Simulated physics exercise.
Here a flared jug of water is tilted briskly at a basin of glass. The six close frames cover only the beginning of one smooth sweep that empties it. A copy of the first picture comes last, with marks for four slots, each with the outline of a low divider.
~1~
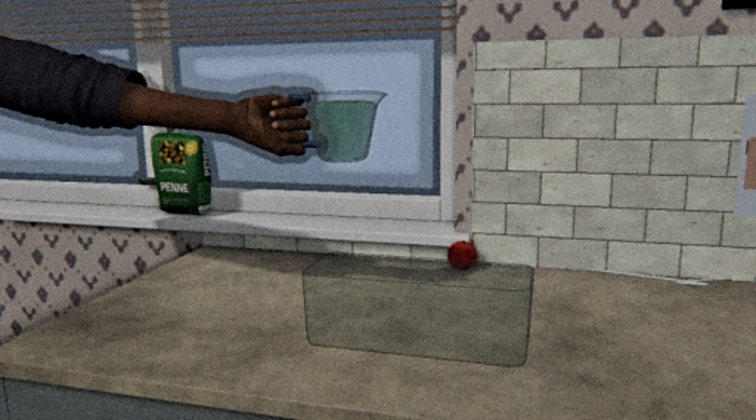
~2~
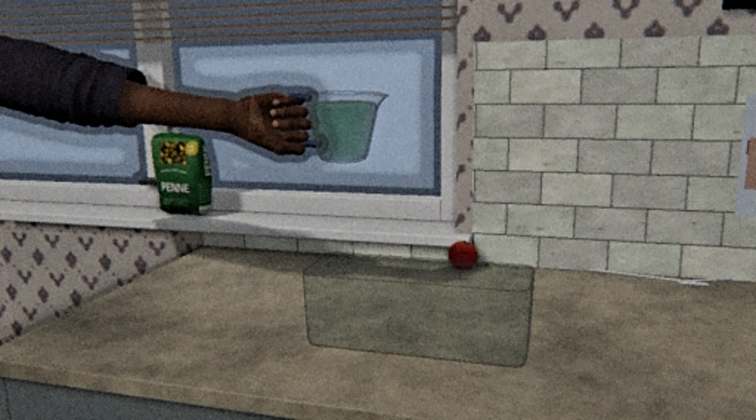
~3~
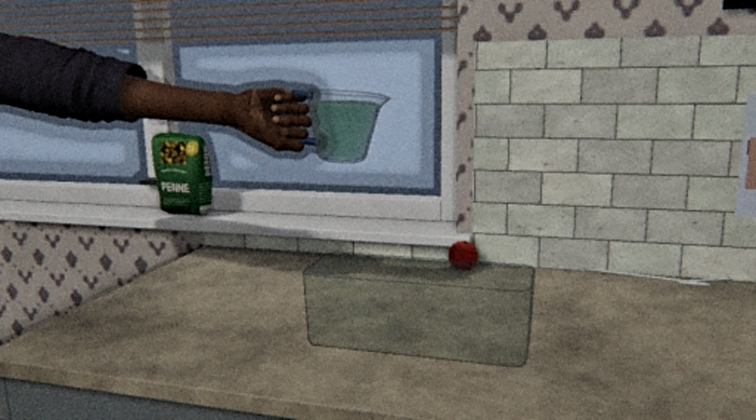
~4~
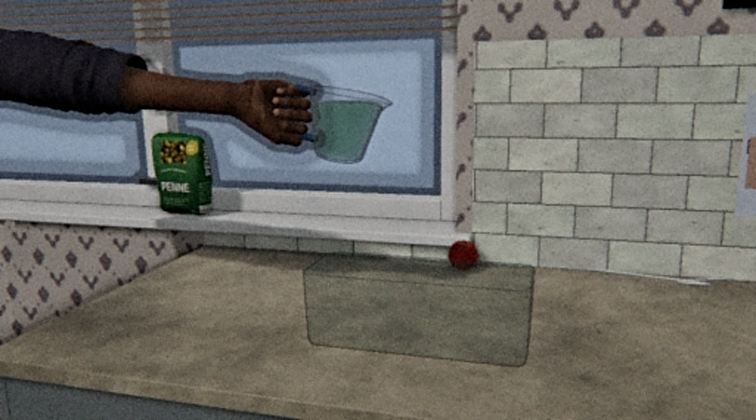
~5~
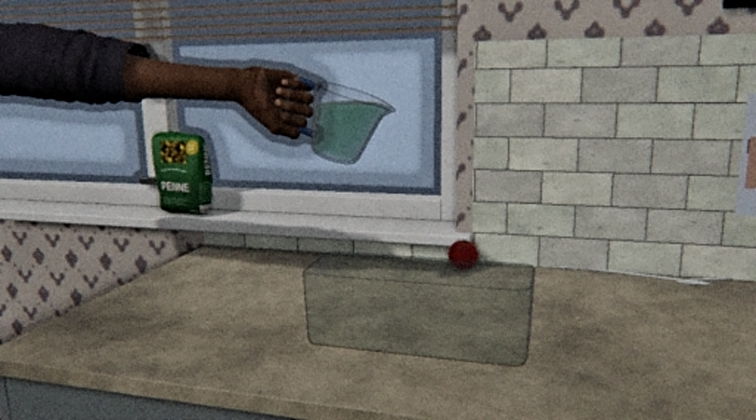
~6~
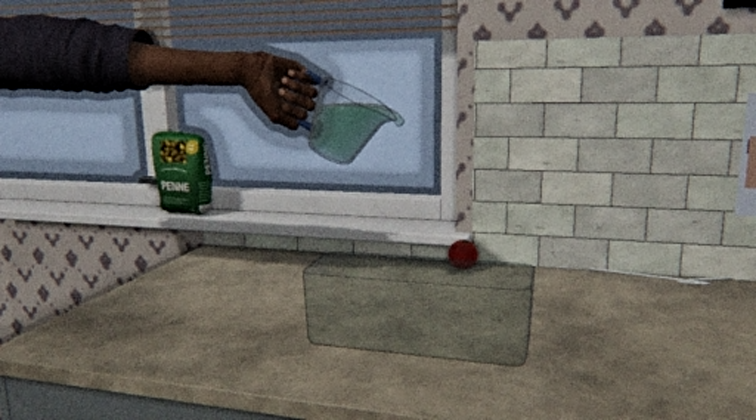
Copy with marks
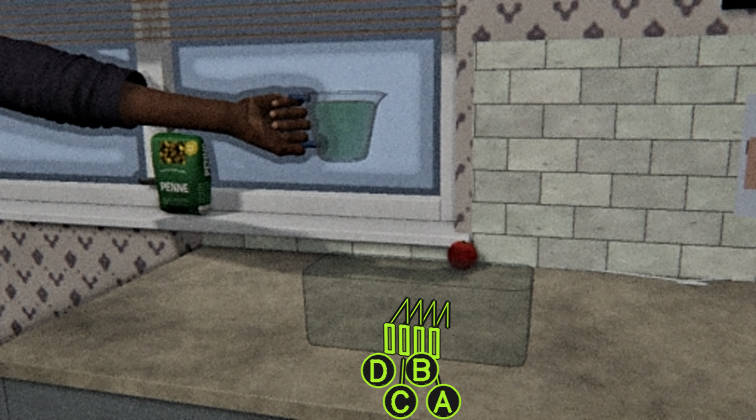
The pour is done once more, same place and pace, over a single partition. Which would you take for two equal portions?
Use place A.
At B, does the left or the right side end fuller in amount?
More ends on the right.
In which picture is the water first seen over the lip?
Picture 6.
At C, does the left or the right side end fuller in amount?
The right one.
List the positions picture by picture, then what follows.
In the first picture, upright, lip at (386, 94); basin from (308, 342) to (526, 366); nothing has left yet.
In the second picture, upright, lip at (387, 95); nothing has left yet.
In the third picture, tipped about 5°, lip at (389, 99); nothing has left yet.
In the fourth picture, tipped about 11°, lip at (392, 103); nothing has left yet.
In the fifth picture, tipped about 19°, lip at (394, 111); nothing has left yet.
In the sixth picture, tipped about 28°, lip at (396, 119); water is over the lip, down to (400, 124).
In lime, A at (433, 362); B at (418, 360); C at (403, 359); D at (388, 357).
Choosing A, about 50 % ends left of the wall and 47 % right of it; 3 % is lost outside.
Choosing B, about 22 % ends left of the wall and 76 % right of it.
Choosing C, about 10 % ends left of the wall and 88 % right of it.
Choosing D, about 5 % ends left of the wall and 92 % right of it; 3 % is lost outside.
